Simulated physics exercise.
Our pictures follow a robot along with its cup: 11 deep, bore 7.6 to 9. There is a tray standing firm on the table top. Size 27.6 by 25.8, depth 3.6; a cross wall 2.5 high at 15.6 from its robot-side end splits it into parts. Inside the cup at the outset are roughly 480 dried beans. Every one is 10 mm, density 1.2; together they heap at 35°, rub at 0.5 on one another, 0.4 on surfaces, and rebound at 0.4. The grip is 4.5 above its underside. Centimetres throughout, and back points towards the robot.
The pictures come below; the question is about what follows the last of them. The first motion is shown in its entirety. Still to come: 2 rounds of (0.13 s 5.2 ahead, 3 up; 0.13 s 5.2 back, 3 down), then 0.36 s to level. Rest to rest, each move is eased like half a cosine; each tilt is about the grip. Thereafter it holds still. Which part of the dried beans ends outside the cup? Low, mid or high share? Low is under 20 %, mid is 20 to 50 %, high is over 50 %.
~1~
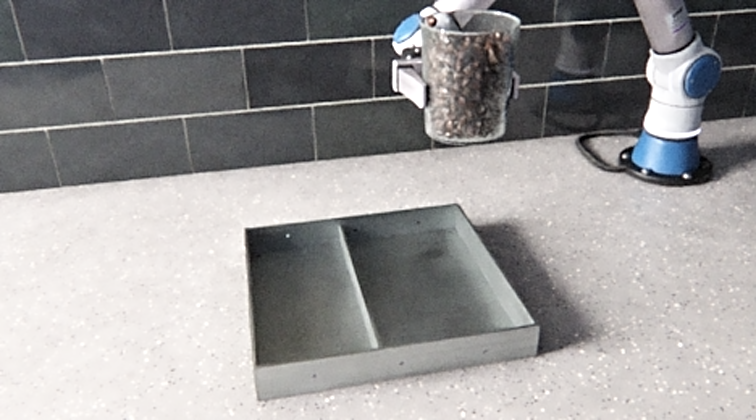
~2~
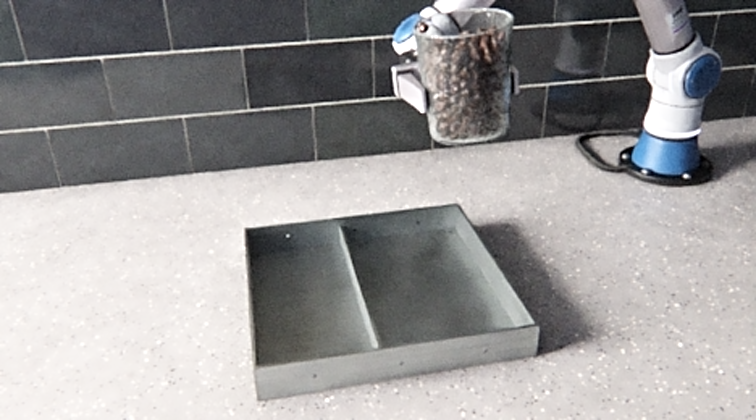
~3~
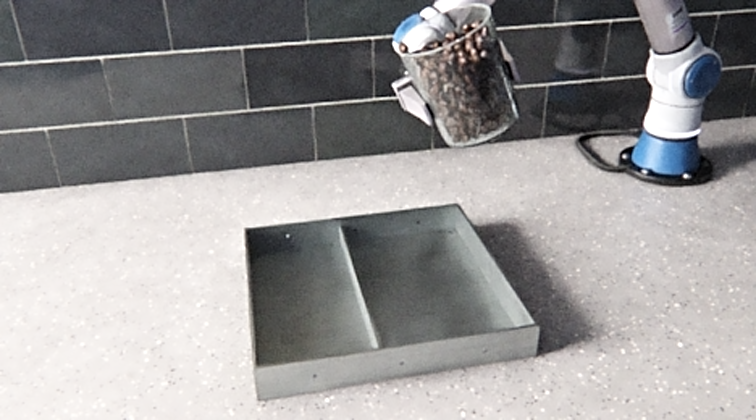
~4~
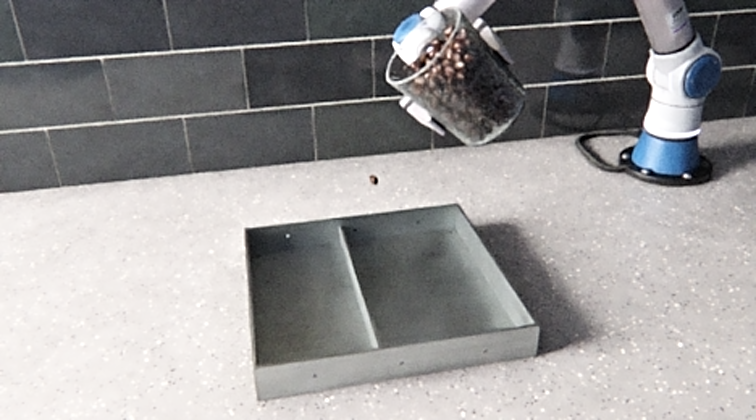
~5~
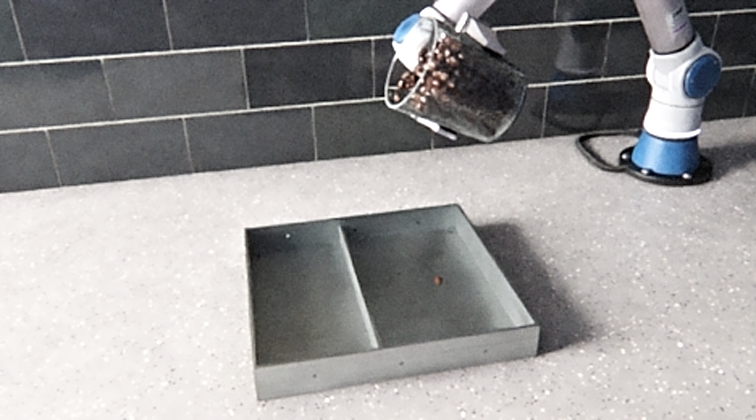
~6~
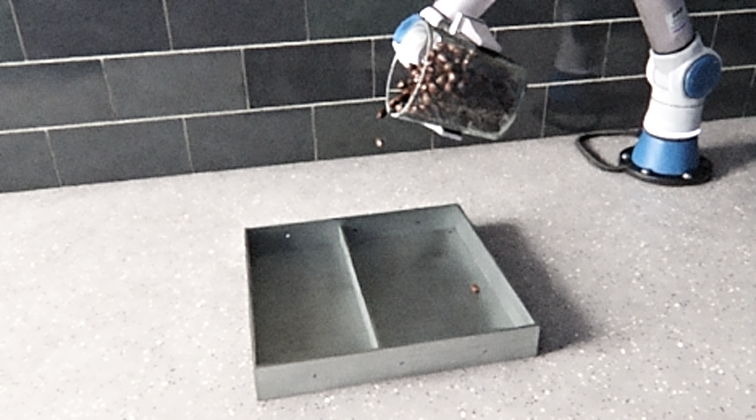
A high share.
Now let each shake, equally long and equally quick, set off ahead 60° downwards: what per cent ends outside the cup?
Result: Approx. 10 %.
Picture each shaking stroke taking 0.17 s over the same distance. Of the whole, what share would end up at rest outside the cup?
That gives about 45 percent.
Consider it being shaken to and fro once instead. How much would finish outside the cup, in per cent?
In that case it would be roughly 60 per cent.
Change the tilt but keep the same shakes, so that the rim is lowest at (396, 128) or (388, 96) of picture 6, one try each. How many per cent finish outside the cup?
The first try gives around 95 percent and the second around 50 percent.
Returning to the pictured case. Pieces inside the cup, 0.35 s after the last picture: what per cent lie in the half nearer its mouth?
Estimate: Around 35 %.
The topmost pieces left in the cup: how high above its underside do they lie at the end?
Around 5.5 cm up.
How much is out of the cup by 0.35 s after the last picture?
About 55 in a hundred parts are out by then.
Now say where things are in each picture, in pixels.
Cup middle at (467, 79), level; upper third of the load around (469, 57), from x 430 to 510, top at y 20; 481 in the cup, in the first frame.
Cup middle at (466, 79), tilted 6° forward; upper third of the load around (468, 58), from x 425 to 505, top at y 30, in the second frame.
Cup middle at (464, 80), tilted 23° forward; upper third of the load around (465, 59), from x 405 to 510, top at y 25, in the third frame.
Cup middle at (461, 82), tilted 44° forward; upper third of the load around (461, 63), from x 375 to 515, top at y 30; 480 in the cup, 1 in flight or on a rim, in the fourth frame.
Cup middle at (459, 85), tilted 62° forward; upper third of the load around (457, 66), from x 400 to 515, top at y 40; 480 in the cup, 1 in the robot-side part, in the fifth frame.
Cup middle at (458, 86), tilted 68° forward; upper third of the load around (459, 68), from x 380 to 515, top at y 45; 478 in the cup, 1 in the robot-side part, 2 in flight or on a rim, in the sixth frame.
Then, 0.35 s after the last picture, tilted 68° forward, highest piece 29 above the table; 223 in the cup, 50 in the far-side part, 2 in the robot-side part, 1 on the table or floor, 205 in flight or on a rim.
Then, 0.70 s after the last picture, tilted 33° forward, highest piece 28 above the table; 251 in the far-side part, 137 in the cup, 64 in the robot-side part, 23 on the table or floor, 6 in flight or on a rim.
Then, 1.08 s after the last picture, level, highest piece 26 above the table; 256 in the far-side part, 137 in the cup, 64 in the robot-side part, 24 on the table or floor.
Then, 2.13 s after the last picture, level, highest piece 25 above the table; 256 in the far-side part, 137 in the cup, 64 in the robot-side part, 24 on the table or floor.
Final count, 256 in the far-side part, 137 in the cup, 64 in the robot-side part, 24 on the table or floor. That is 72 % outside the cup.
